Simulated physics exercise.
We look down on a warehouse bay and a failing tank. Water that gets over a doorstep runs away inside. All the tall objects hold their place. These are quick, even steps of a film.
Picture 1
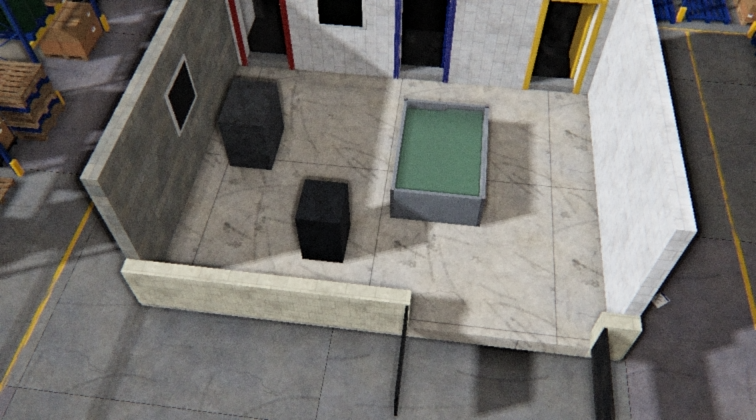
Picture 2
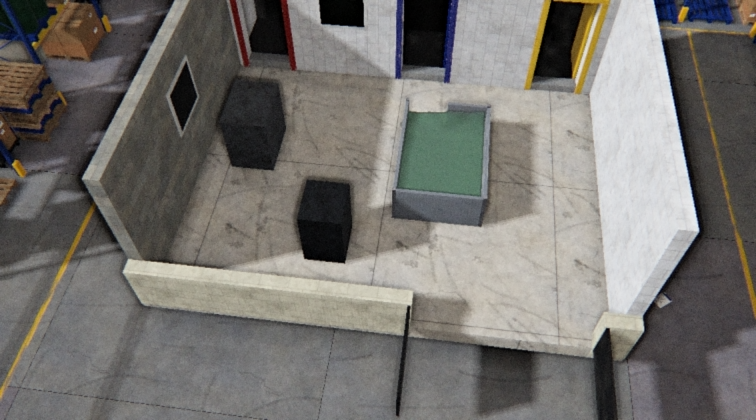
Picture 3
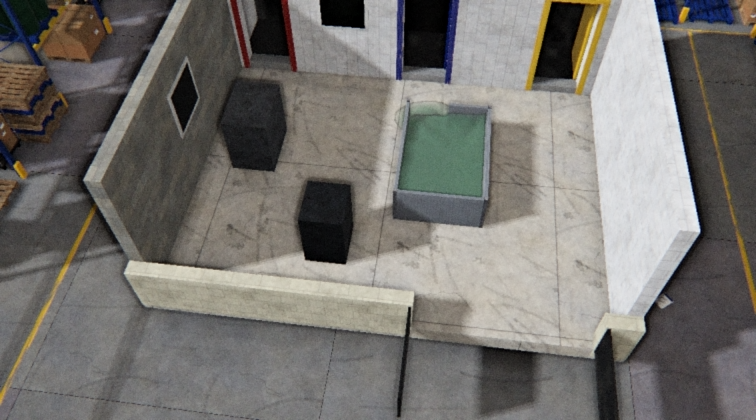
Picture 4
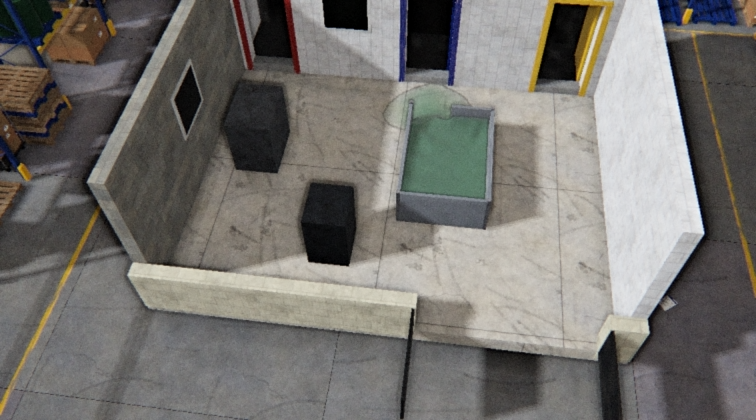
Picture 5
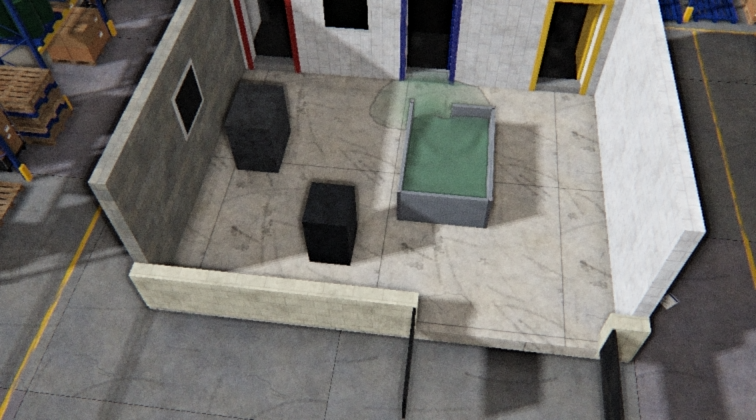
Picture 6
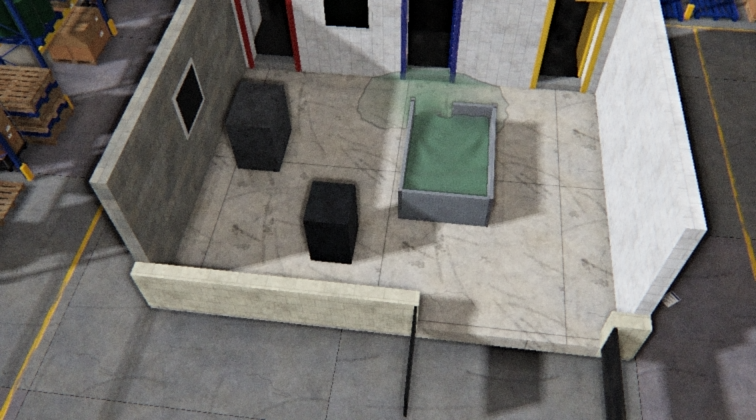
Greenish water in an open grey tank began pouring out through a gap on its far side, then spread across the pale floor behind it, reaching leftward, while the two dark blocks stayed put.
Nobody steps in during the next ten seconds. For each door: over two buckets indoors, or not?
In the end: The red door stays under that; the yellow door stays under that; the blue door takes more than that.
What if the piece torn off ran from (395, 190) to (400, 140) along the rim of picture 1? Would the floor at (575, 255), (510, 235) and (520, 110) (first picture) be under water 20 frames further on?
In turn: Clear, dry, clear.
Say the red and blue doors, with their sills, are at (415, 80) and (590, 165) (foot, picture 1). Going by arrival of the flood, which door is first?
First comes the red one.
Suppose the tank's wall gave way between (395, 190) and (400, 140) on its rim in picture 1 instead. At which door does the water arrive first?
That is the red-painted one.
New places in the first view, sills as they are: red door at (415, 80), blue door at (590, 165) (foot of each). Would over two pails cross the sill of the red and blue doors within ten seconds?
One by one: Red door is over, blue door stays under.
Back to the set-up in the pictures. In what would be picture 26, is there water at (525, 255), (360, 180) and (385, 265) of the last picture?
As listed: Clear, not flooded, clear.
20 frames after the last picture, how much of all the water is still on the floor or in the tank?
Close to 90 %.
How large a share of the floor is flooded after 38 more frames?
About 65 per cent.
A moment on, water covers 15 % of the floor; the red door not reached, the yellow door wet at the sill, nothing in, the blue door over two buckets in.
Next, water covers 25 % of the floor; the red door wet at the sill, nothing in, the yellow door wet at the sill, nothing in, the blue door far over two buckets in.
Then, water covers 40 % of the floor; the red door wet at the sill, nothing in, the yellow door wet at the sill, nothing in, the blue door far over two buckets in.
Later, water covers 65 % of the floor; the red door wet at the sill, nothing in, the yellow door wet at the sill, nothing in, the blue door far over two buckets in.
In the end, water covers 95 % of the floor; the red door wet at the sill, nothing in, the yellow door wet at the sill, nothing in, the blue door far over two buckets in.
